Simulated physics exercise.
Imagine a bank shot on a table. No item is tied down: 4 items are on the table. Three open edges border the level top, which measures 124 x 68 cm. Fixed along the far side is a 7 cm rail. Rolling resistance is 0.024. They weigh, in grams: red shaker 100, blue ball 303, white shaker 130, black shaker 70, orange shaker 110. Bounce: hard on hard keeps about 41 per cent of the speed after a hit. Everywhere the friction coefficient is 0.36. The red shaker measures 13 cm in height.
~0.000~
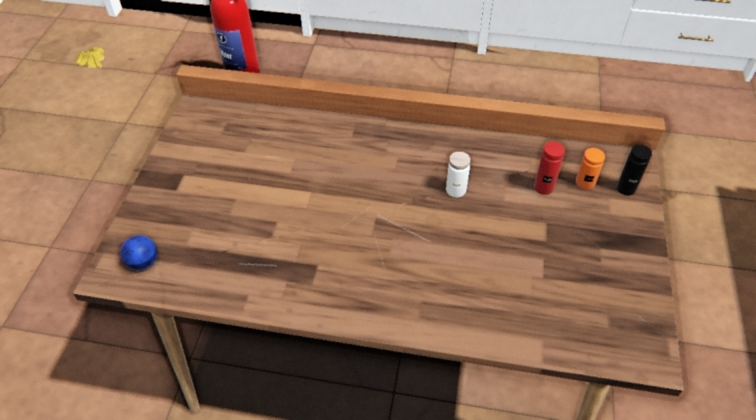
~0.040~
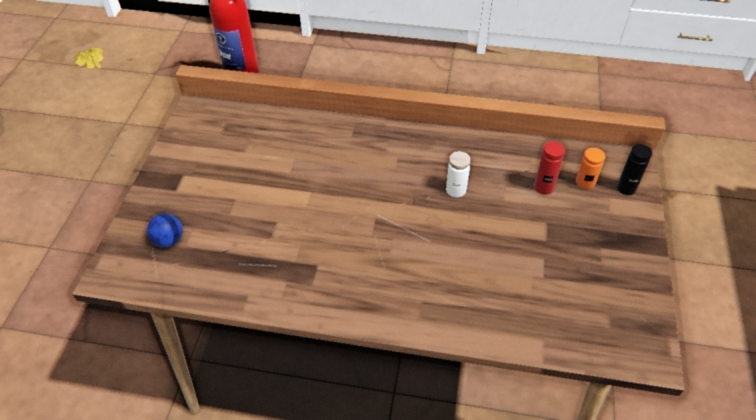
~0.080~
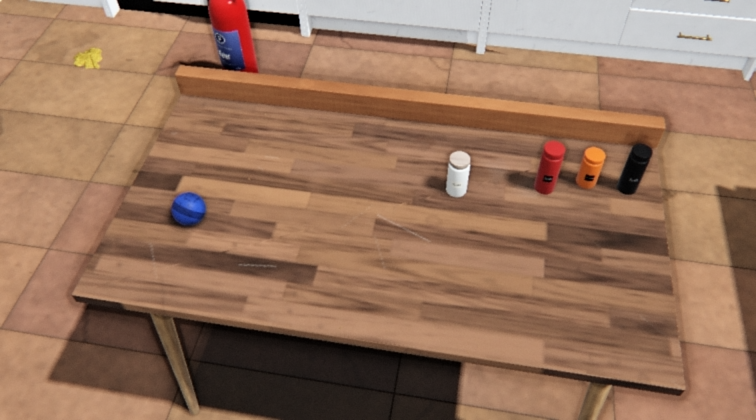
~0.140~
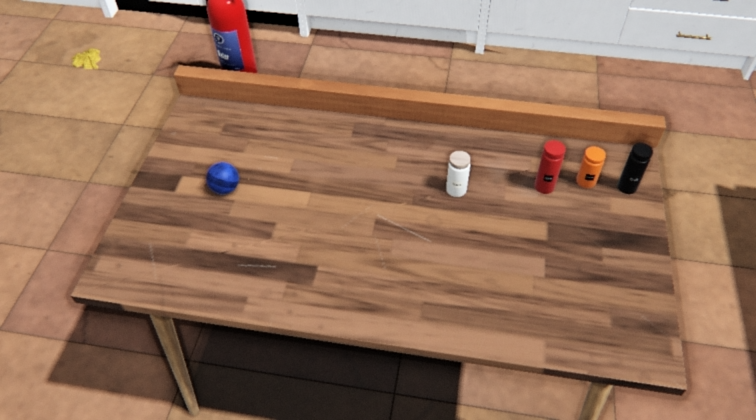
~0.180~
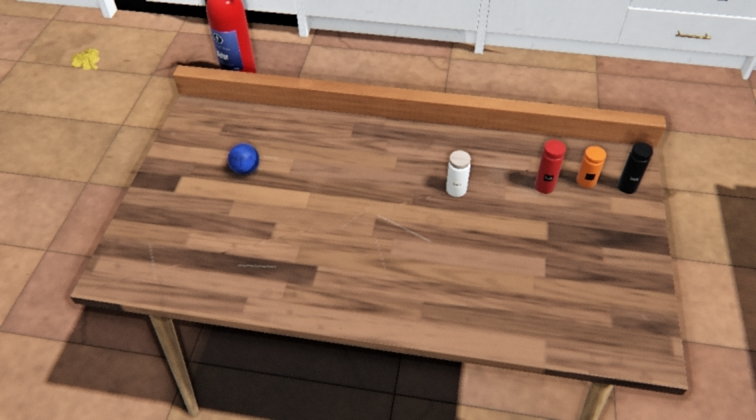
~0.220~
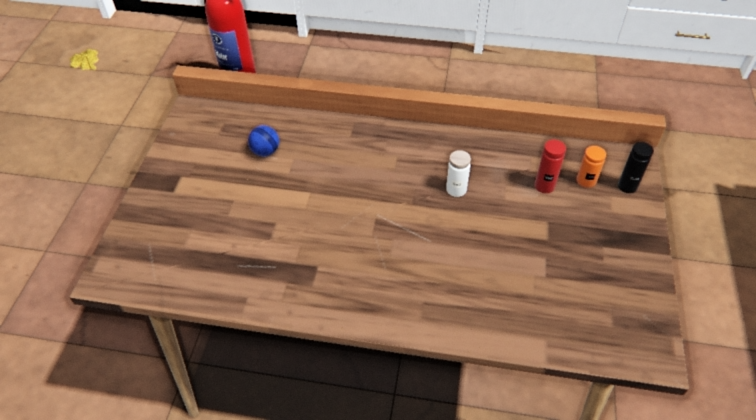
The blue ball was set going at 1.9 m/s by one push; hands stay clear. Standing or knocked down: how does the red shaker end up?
Looks like it makes it through.
After 0.72 s, blue ball near (378, 170).
After 1.52 s, blue ball near (539, 273).
After 2.62 s, things are still on the move.
In the end (2.9 s), all 4 under 4 cm from the start. At the end, from the last picture's camera, red shaker near (550, 167).
